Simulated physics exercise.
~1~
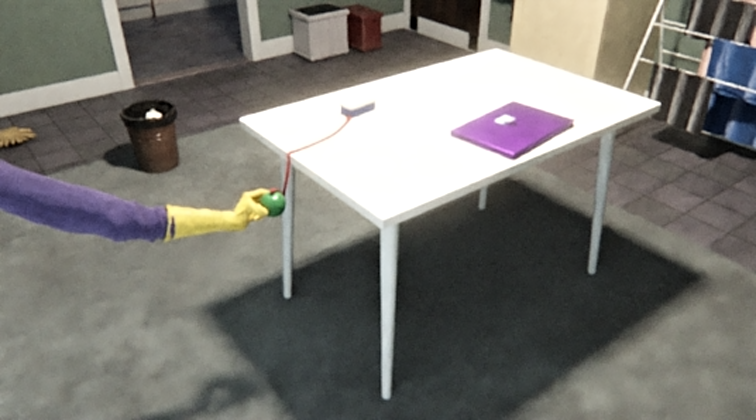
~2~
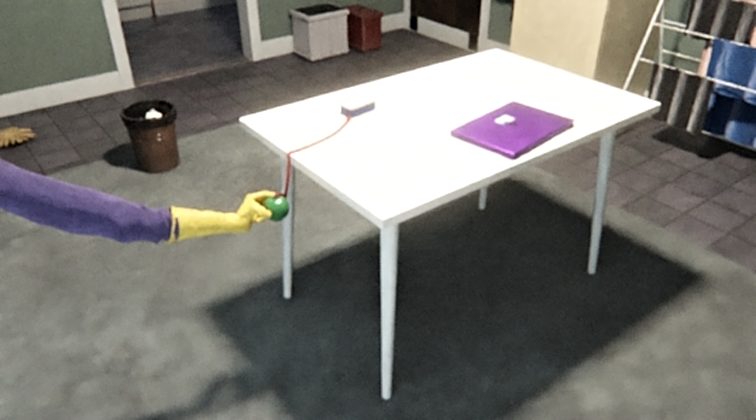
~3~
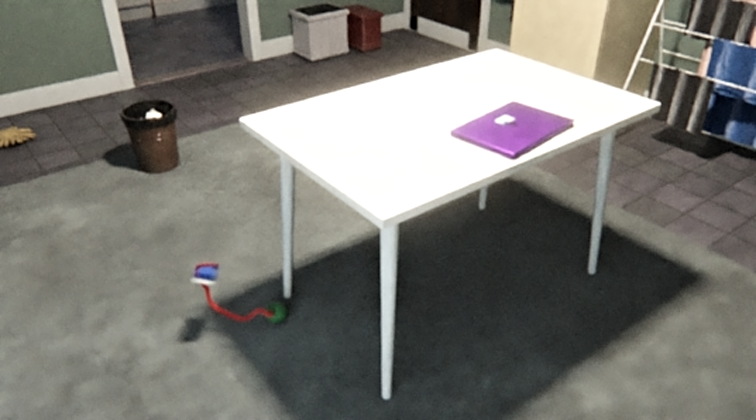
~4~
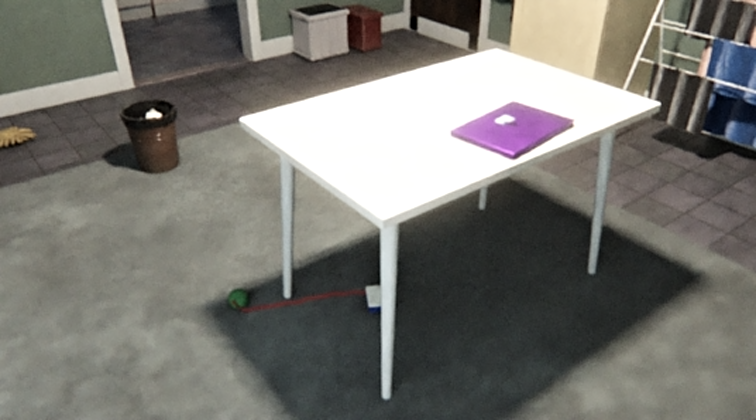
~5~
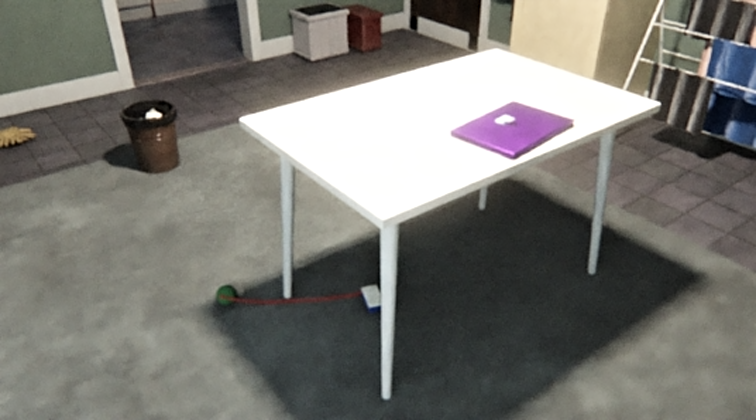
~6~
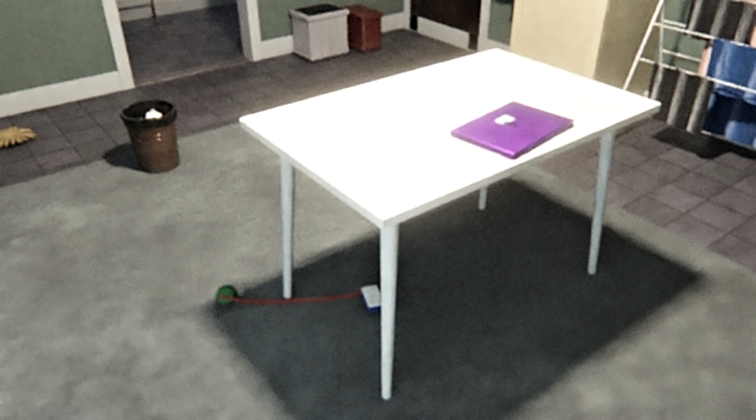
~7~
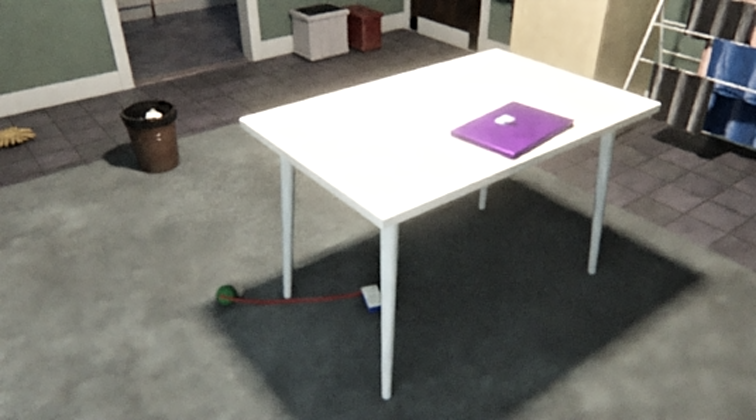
The clip shows a gloved hand releasing a green apple tied by a red ribbon to a sponge on a white table; the apple drops, the sponge follows over the edge, and both settle on the floor while a purple laptop stays put.
